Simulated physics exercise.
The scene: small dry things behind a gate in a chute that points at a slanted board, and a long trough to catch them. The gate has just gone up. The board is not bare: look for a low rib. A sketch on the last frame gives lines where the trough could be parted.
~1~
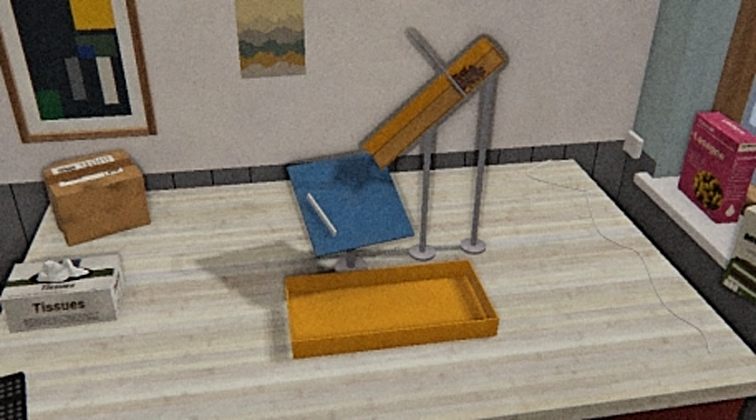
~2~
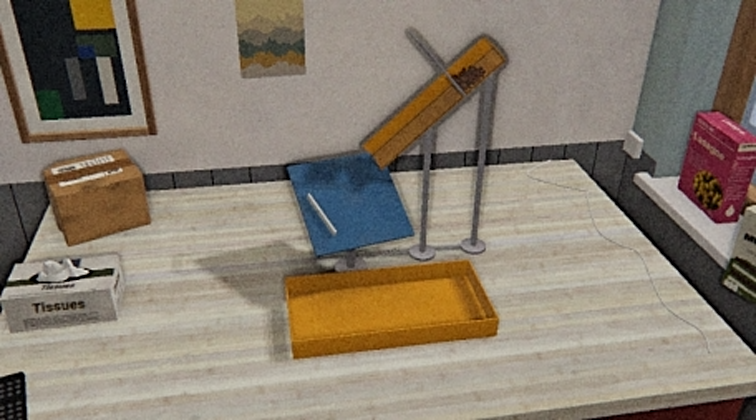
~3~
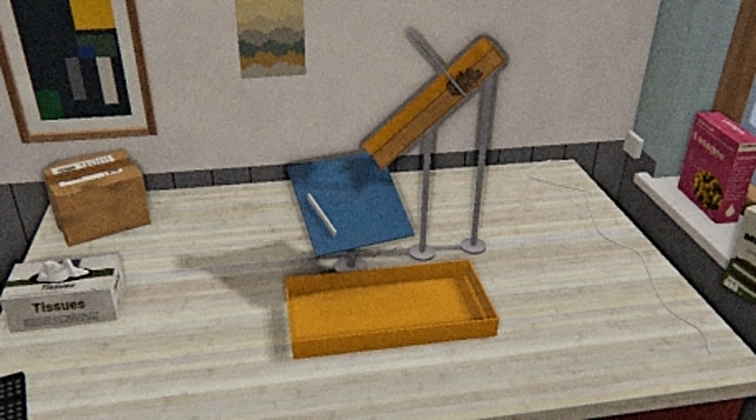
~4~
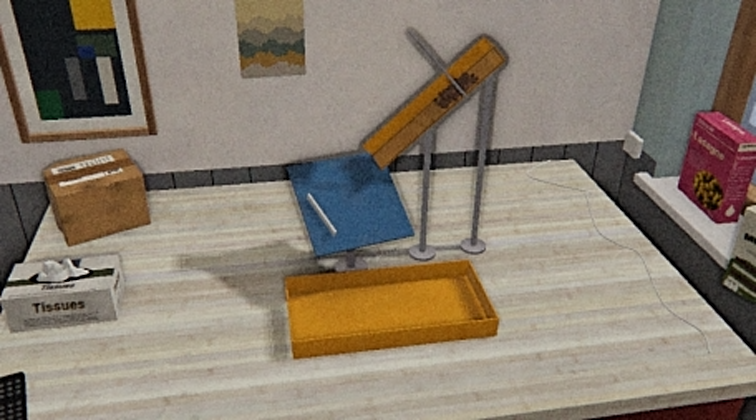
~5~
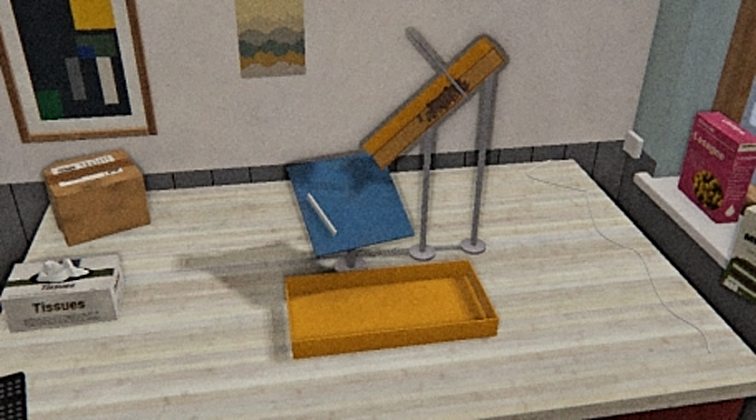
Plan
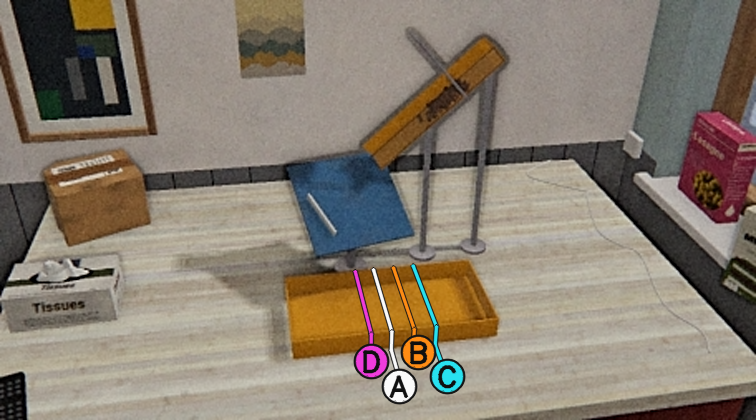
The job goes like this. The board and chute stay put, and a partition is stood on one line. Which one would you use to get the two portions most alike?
Use line D.
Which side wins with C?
Left.
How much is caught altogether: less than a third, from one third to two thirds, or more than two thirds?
About that: More than two thirds.
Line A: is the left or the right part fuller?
More lands on the left.
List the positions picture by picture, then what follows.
Load behind the gate at (465, 78), bits of dog kibble; lip of the chute at (378, 164), sloping fairly steeply, in the first picture.
Middle of the board at (350, 200), tilted fairly steeply; middle of its low edge at (367, 245); of its high edge at (335, 158), in the second picture.
Front corners of the trough at (293, 342) and (498, 319), empty; front of the load at (453, 94), in the third picture.
Middle of the load at (453, 91); its front at (436, 101), about a quarter of the way to the lip; rib from (309, 194) to (336, 232), in the fourth picture.
Middle of the load at (448, 100); its front at (421, 121), about half of the way to the lip, in the fifth picture.
On the marked copy, line A crosses the front rim at (391, 330); line B crosses the front rim at (414, 328); line C crosses the front rim at (436, 326); line D crosses the front rim at (371, 333).
Choosing A, of what is caught, nearly all on the left of the divider, a small part on the right.
Choosing B, of what is caught, nearly all on the left of the divider, a stray few on the right.
Choosing C, of what is caught, all on the left of the divider, none on the right.
Choosing D, of what is caught, about half on the left of the divider, about half on the right.
